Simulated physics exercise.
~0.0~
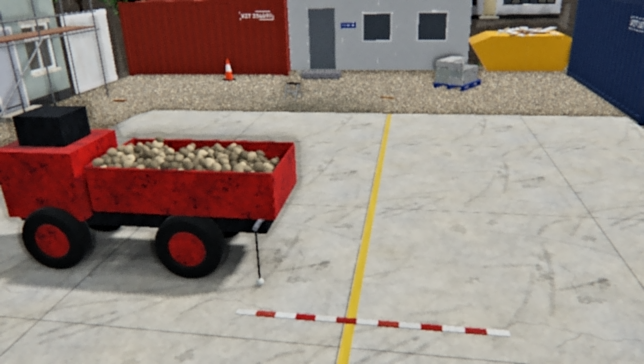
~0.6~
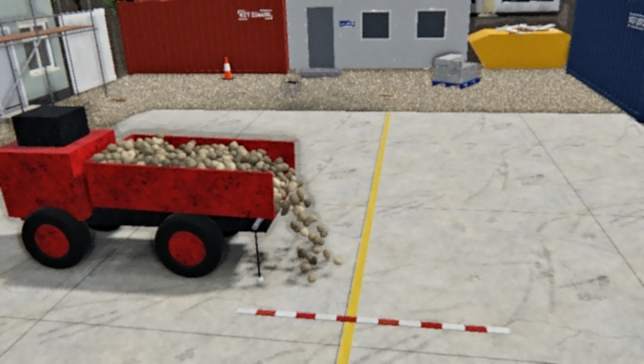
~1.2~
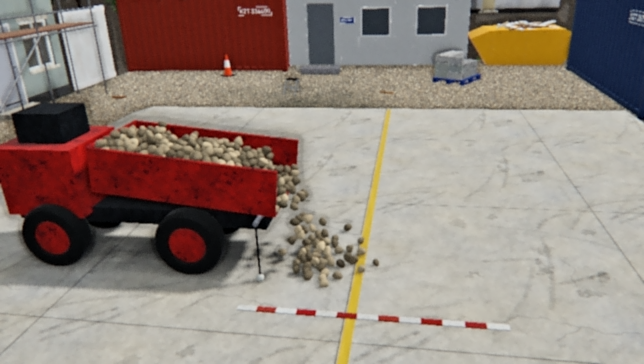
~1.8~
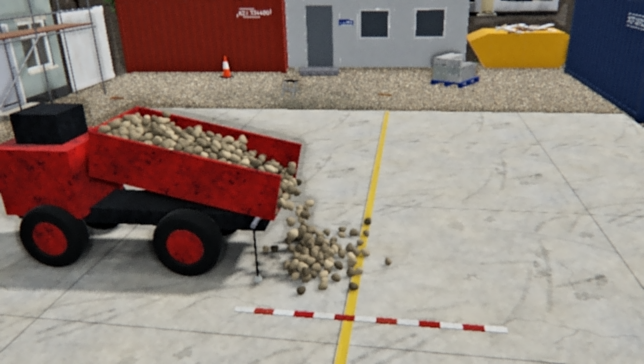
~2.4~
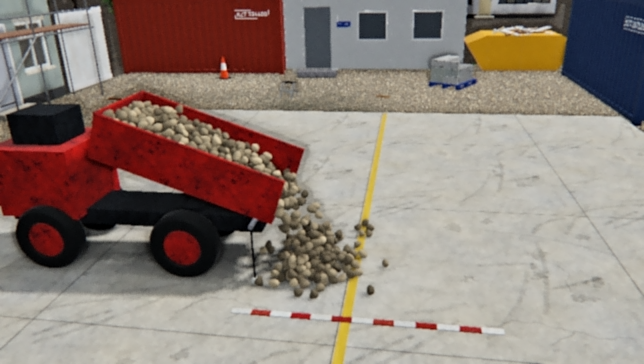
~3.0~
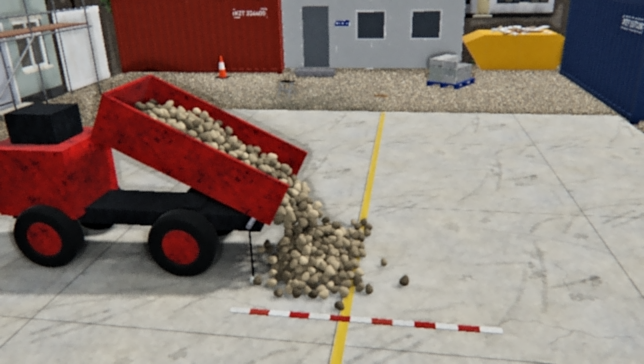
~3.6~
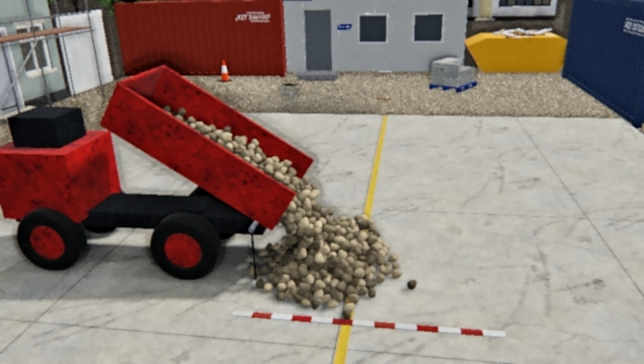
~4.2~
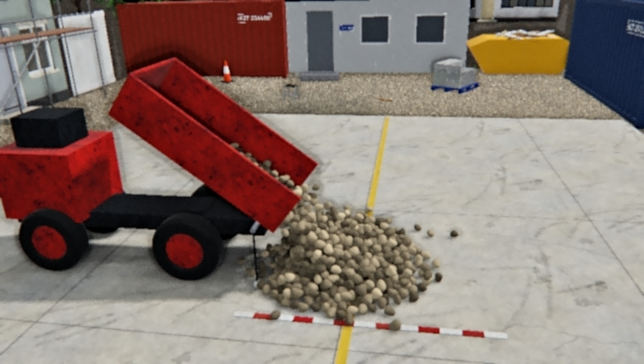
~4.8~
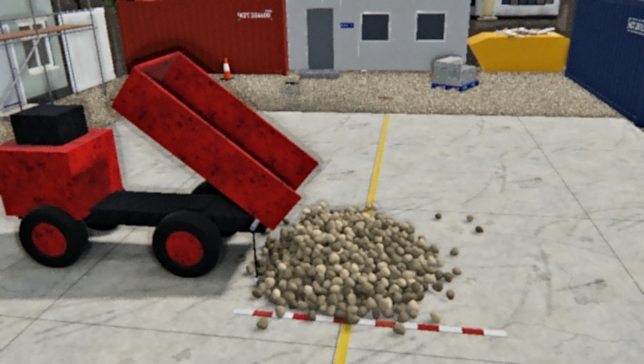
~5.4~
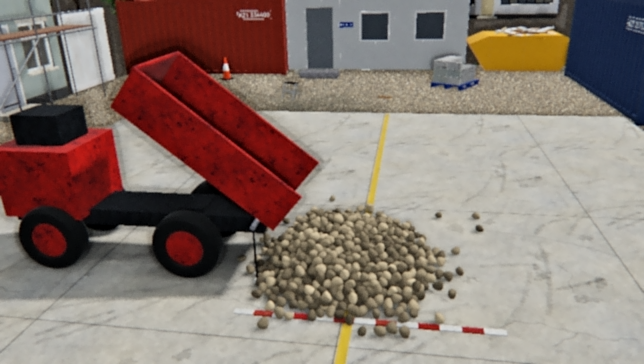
Red tipping truck bed tilting up and pouring rounded cobbles onto concrete, leaving a heap spread across a painted yellow line.
